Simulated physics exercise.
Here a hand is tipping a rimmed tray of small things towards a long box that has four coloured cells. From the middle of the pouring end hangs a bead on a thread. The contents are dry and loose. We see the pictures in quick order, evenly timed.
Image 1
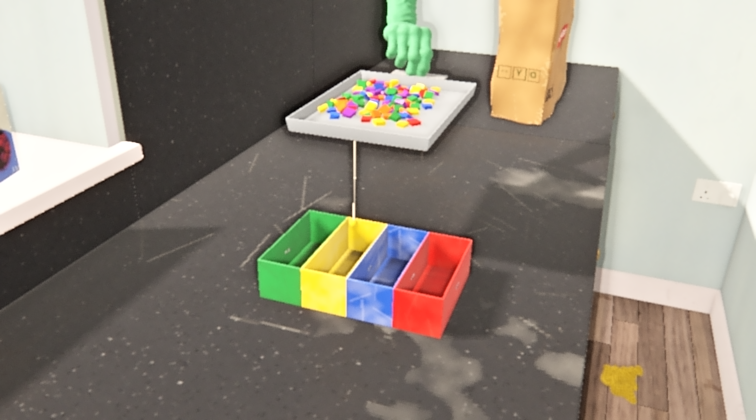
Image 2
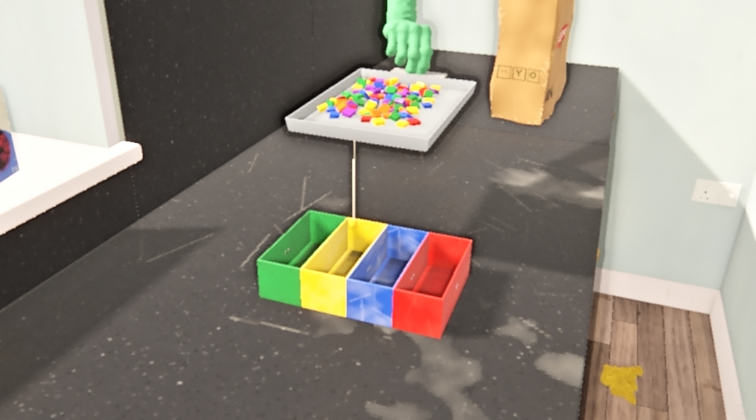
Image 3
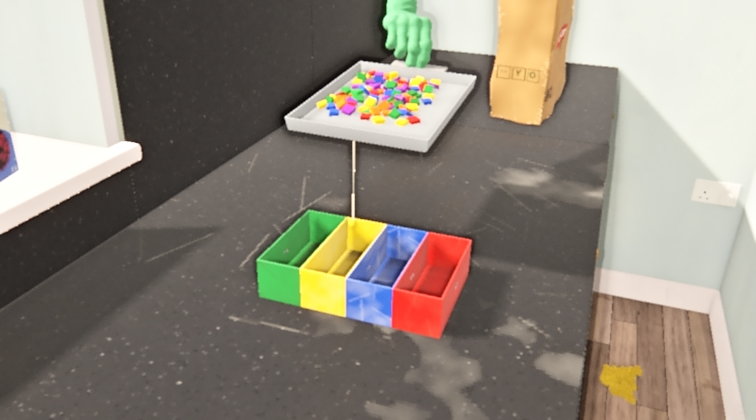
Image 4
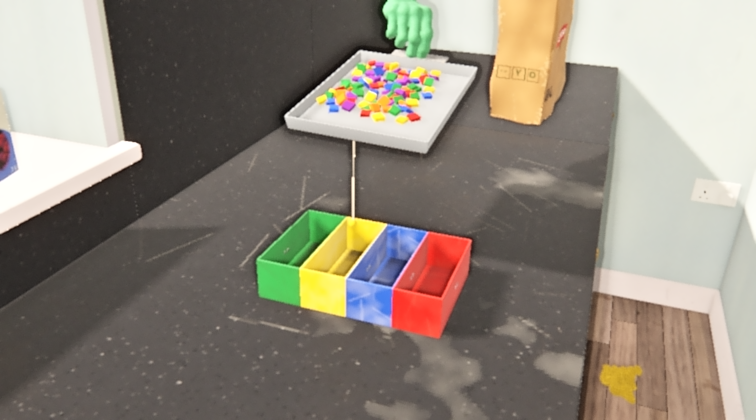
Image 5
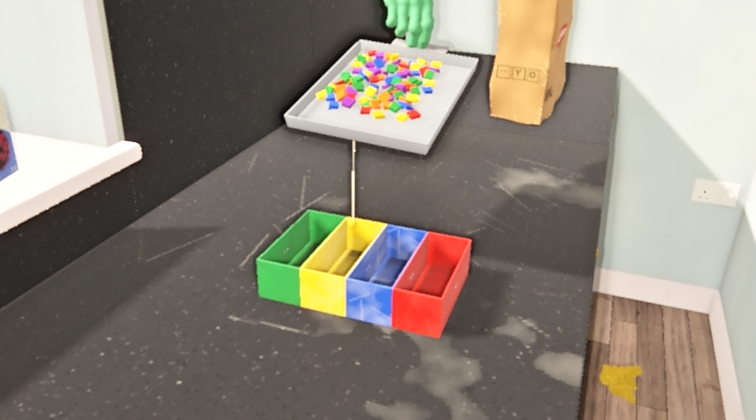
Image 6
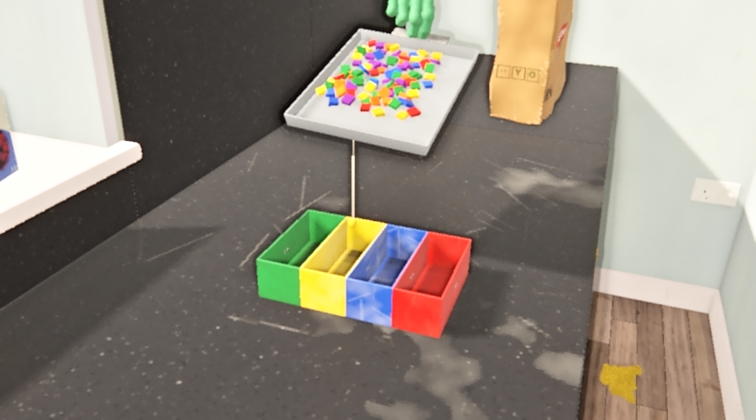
A green hand slowly raised the far end of a gray tray of colorful little tiles, while the long box with green, yellow, blue and red cells stayed still on the dark counter.
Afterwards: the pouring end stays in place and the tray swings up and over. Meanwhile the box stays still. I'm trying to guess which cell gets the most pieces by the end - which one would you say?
I would say the blue one.
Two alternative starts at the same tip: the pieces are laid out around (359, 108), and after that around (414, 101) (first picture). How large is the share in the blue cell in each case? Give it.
Around 40 percent the first time, around 50 percent the second.
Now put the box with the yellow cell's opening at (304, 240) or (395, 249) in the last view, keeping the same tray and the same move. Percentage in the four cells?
Some 80 percent, followed by some 90 percent.
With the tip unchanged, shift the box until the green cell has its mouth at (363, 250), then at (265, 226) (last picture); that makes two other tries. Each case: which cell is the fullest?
The cell in yellow, then that red cell.
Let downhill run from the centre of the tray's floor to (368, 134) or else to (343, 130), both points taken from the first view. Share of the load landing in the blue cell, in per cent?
30 % and 0 %.
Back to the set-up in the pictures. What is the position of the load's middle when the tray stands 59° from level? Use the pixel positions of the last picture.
I'd mark it close to (387, 122).
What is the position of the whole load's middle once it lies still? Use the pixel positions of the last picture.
I'd say the middle ends up at about (386, 287).
Soon after the last picture, tray tipped steeply; nearly all on the tray; a stray few in the blue cell; a stray few falling or outside the box.
A little later, tray tipped right over; about two thirds on the tray; a small part in the blue cell; a small part in the red cell; a stray few in the yellow cell; a stray few in the green cell; a small part falling or outside the box.
Later still, tray tipped past a quarter turn; about half in the blue cell; about a quarter in the yellow cell; a small part in the red cell; a small part in the green cell; a stray few falling or outside the box.
At rest, tray tipped past a quarter turn; about half in the blue cell; about a quarter in the yellow cell; a small part in the red cell; a small part in the green cell; a stray few outside the box.
